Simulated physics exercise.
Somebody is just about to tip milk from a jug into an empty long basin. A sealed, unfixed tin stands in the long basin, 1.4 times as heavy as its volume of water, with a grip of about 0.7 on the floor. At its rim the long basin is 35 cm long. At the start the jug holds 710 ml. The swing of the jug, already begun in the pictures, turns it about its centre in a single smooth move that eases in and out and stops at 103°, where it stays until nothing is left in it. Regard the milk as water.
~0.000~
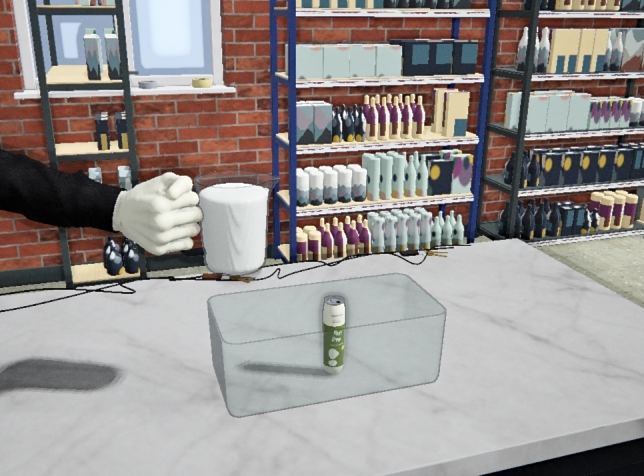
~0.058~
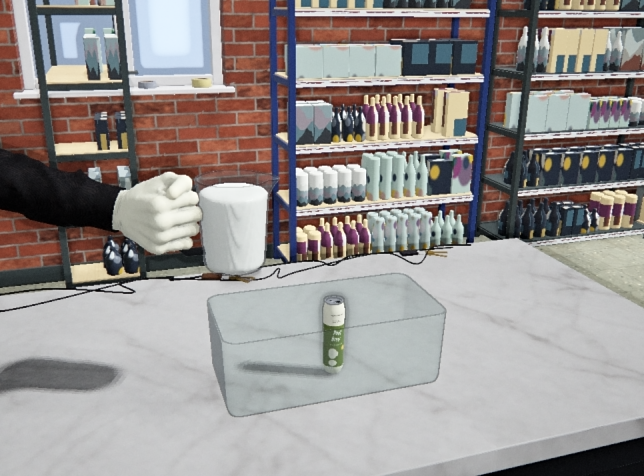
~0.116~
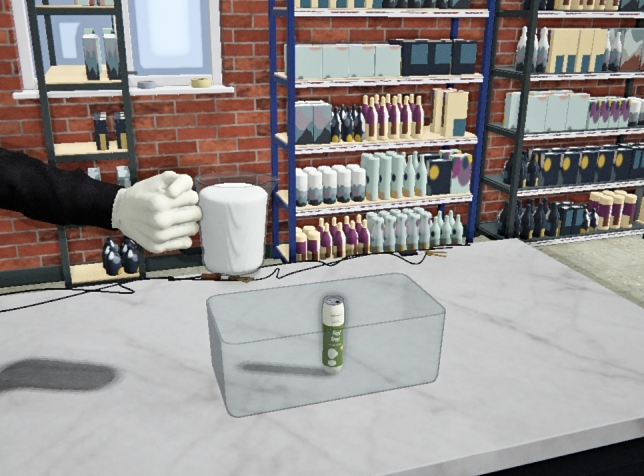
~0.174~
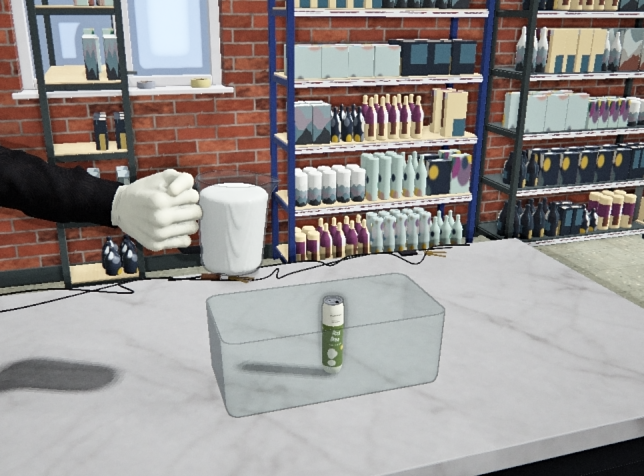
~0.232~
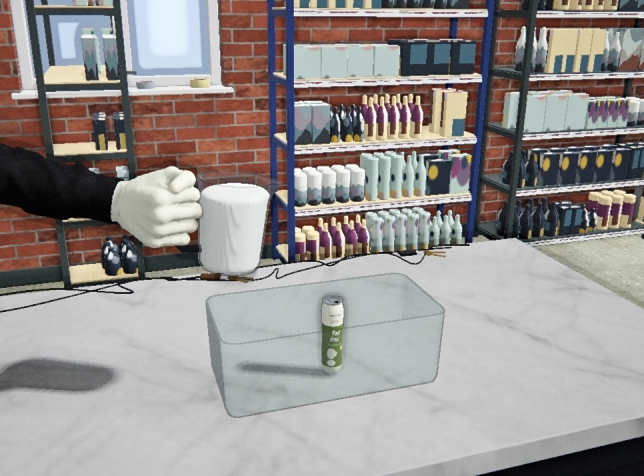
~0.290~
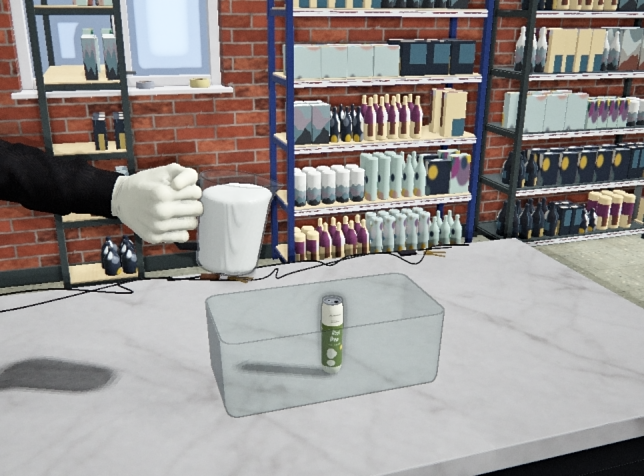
The video shows a white-gloved hand holding a jug of white liquid above a marble counter, beside a clear, long basin with a small green and white tin; the jug stays nearly still, then tilts slightly to the right.
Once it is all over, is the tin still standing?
No - odds are it is tipped over.
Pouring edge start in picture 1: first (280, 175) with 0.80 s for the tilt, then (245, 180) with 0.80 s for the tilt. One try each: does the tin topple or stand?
Trial 1 - tin tips; trial 2 - tin stays standing.
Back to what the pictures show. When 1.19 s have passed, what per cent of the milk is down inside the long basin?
I'd put it at roughly 44 per cent.
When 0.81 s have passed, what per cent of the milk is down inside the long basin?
I'd estimate some 2 percent of the liquid.
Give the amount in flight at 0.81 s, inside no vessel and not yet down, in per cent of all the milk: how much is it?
12 %.
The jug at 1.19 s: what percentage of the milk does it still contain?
About 38 percent.
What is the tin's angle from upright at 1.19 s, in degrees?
Near 0 degrees.
By 0.81 s the tilt is 57° and 86 per cent is still to pour; the tin stands where it began.
By 1.19 s the tilt is 91° and 37 per cent is still to pour; the tin stands where it began.
By 1.59 s the tilt is 103° and 3 per cent is still to pour; the tin leans 60°.
By 2.02 s the tilt is 103° and 0 per cent is still to pour; the tin lies on its side.
At rest the tin lies on its side.
